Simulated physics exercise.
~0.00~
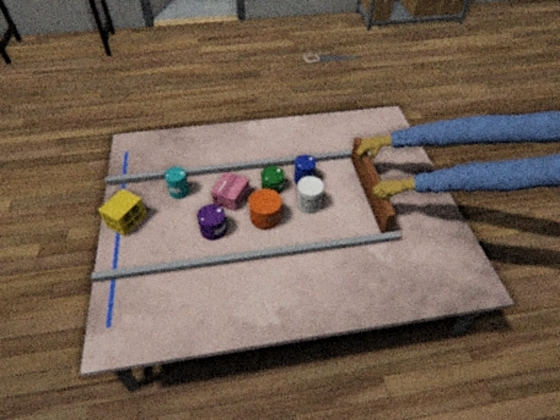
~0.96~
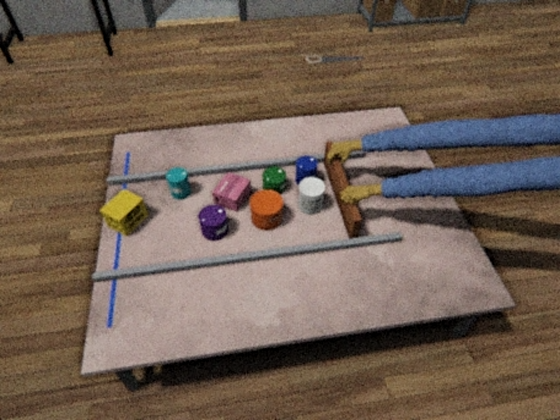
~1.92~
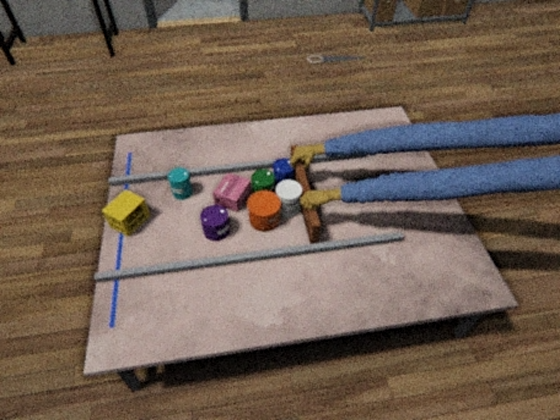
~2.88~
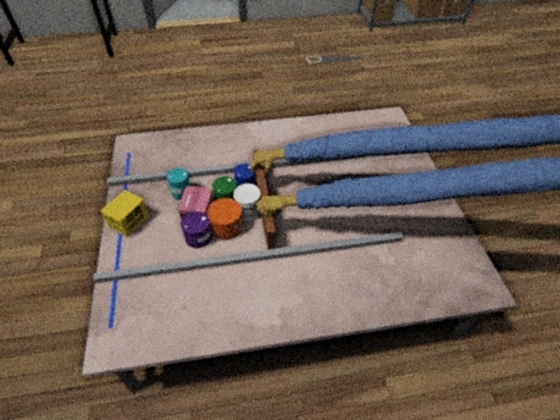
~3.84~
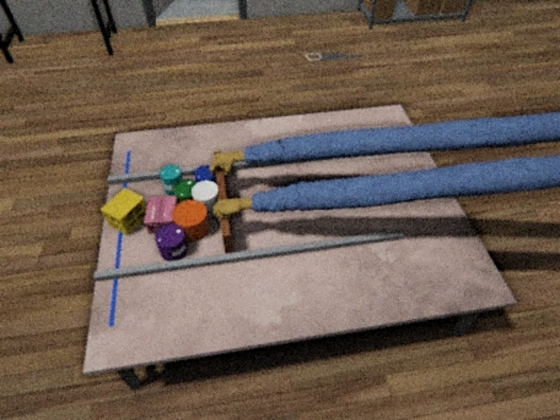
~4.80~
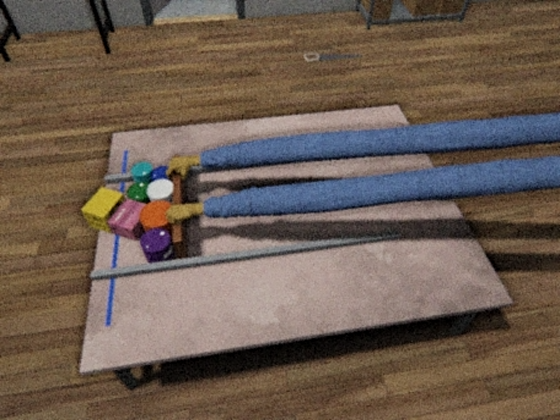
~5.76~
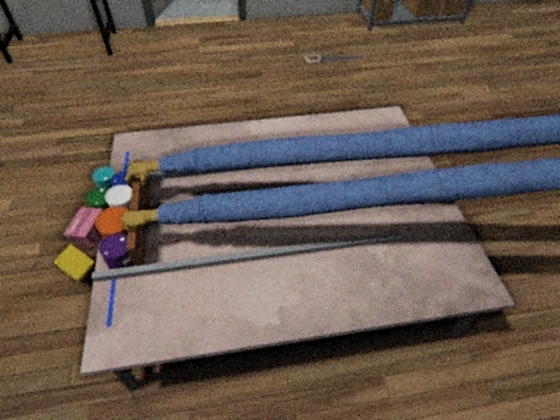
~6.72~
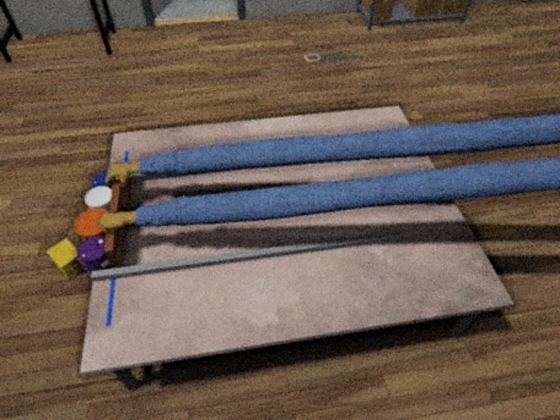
Two blue-sleeved arms pushed a plank leftward across a low platform, sweeping a cluster of colourful tubs and parcels together toward the blue tape, until the green and turquoise canisters, pink parcel and yellow crate went off the left edge.
